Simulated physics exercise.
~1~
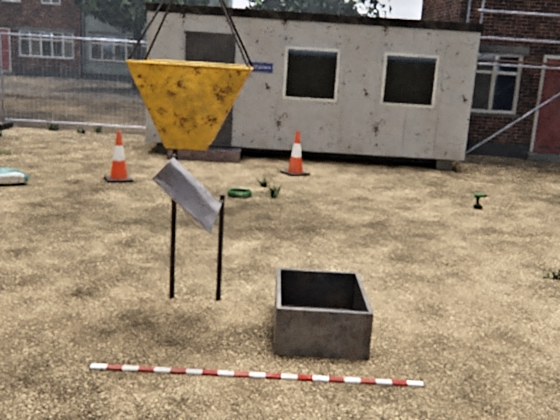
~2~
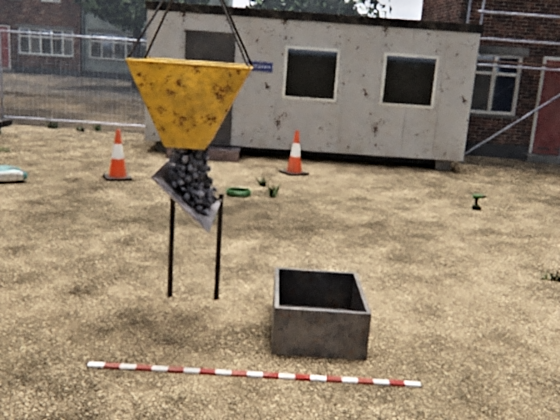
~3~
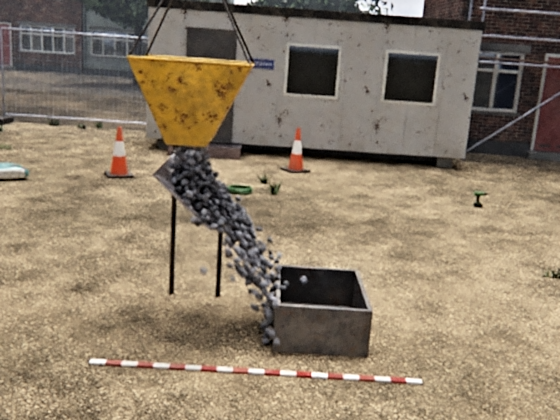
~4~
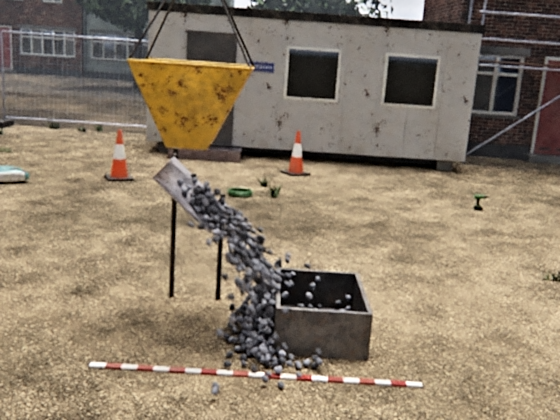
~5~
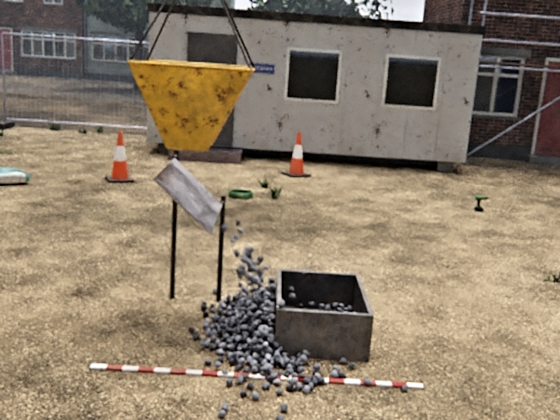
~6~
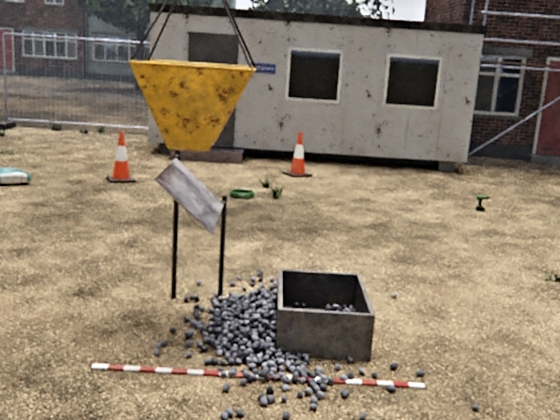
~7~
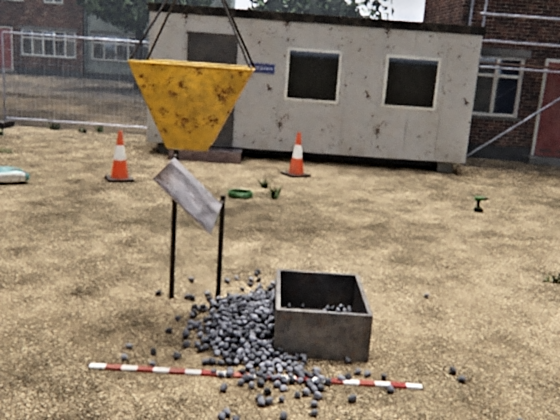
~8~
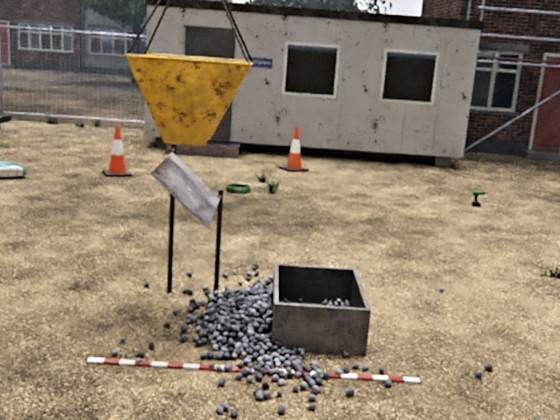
To begin with, a yellow skip hangs still above a tilted steel plate on two dark posts, with an open grey bin standing to the lower right. Grey, rounded stones then drop from the bottom of the skip onto the plate. They slide down it to the right and pour off toward the bin's near left side. Most fall short, piling up against its left wall and spilling across the red and white striped pole, while a few drop inside. The flow thins and stops, leaving a heap left of the bin, some stones within it and a few scattered beyond.
